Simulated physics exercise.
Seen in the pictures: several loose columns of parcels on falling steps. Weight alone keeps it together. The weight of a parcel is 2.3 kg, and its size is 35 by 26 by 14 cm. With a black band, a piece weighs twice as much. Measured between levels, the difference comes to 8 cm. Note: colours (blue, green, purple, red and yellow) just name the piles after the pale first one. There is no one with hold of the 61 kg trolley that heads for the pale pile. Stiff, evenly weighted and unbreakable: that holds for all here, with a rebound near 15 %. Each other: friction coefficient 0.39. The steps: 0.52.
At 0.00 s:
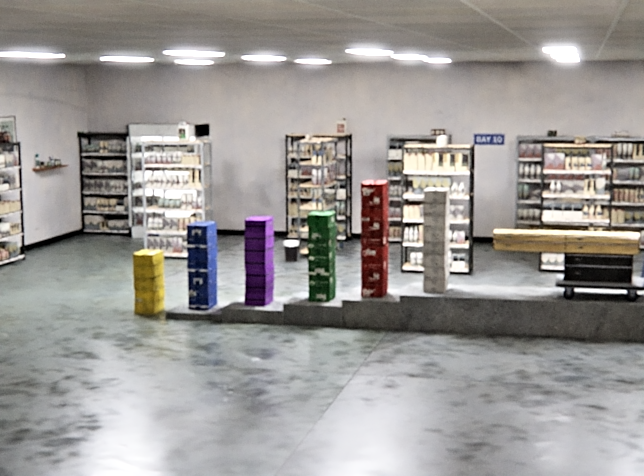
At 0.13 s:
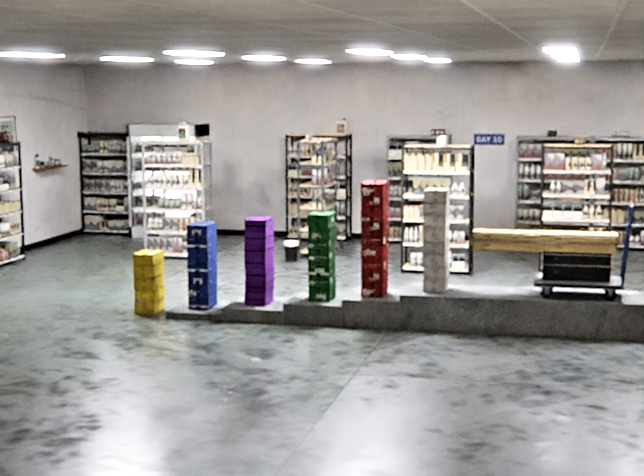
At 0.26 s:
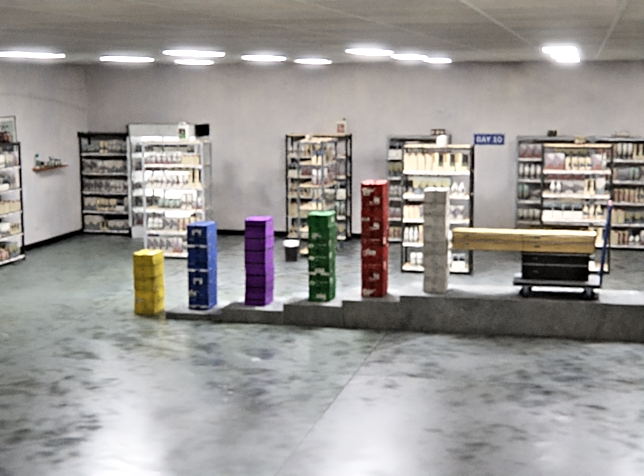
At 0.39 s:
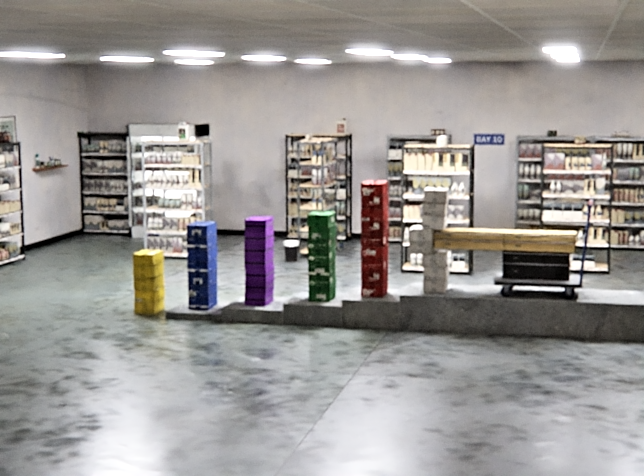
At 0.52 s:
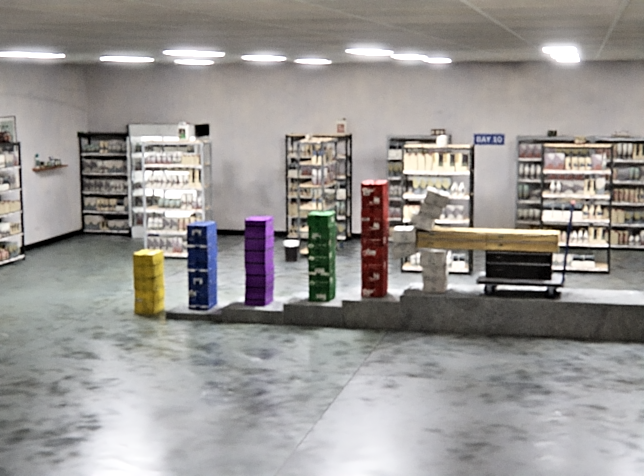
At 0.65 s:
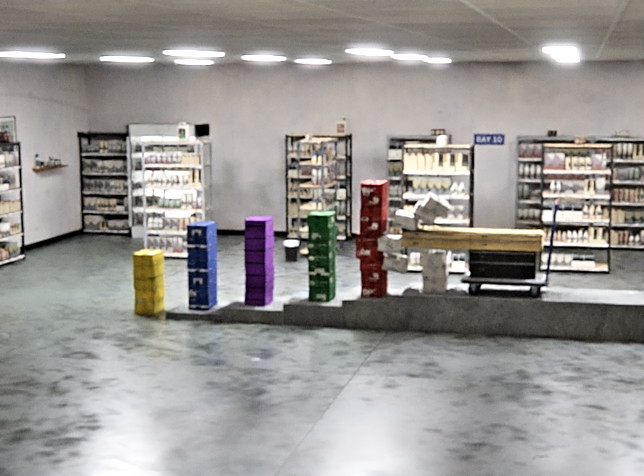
In a storeroom lined with shelves, an unattended trolley carrying long yellowish planks rolled left along a stepped platform, pushed into the pale pile of parcels and shoved its middle against the red pile.
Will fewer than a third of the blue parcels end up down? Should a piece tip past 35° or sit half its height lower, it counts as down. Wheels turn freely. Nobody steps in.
No, more than a third of them do.
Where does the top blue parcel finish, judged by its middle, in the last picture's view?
It ends up centred close to (8, 299).
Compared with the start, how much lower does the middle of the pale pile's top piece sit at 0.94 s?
Roughly 25 cm.
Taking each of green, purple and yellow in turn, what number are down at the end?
Count - green = 6; purple = 6; yellow = 4.
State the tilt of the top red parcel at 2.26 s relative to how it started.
Some 15°.
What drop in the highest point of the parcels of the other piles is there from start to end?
62 cm.
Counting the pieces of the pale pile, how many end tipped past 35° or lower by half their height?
I count 6 pale pieces.
By 0.94 s, 4 of the pale pile down; none of the 7 blue parcels down (0 of 35 in all colours); top blue parcel unmoved; top red parcel tilted 27°, 7 cm lower.
By 1.42 s, 5 of the pale pile down; none of the 7 blue parcels down (11 of 35 in all colours); top blue parcel unmoved; top green parcel tilted 24°, 7 cm lower.
By 2.26 s, 5 of the pale pile down; none of the 7 blue parcels down (21 of 35 in all colours); top blue parcel tilted 10°; top green parcel tilted 42°, 46 cm lower.
By 3.06 s, 5 of the pale pile down; 6 of the 7 blue parcels down (31 of 35 in all colours); top blue parcel tilted 32°, 47 cm lower; top purple parcel tilted 56°, 67 cm lower.
When it is over (4.2 s), 6 of the pale pile down; 6 of the 7 blue parcels down (31 of 35 in all colours); top blue parcel upside down; top yellow parcel upside down. That is 86 per cent. In pixels of the last frame, middles, top blue parcel near (8, 299), top yellow parcel near (62, 301).
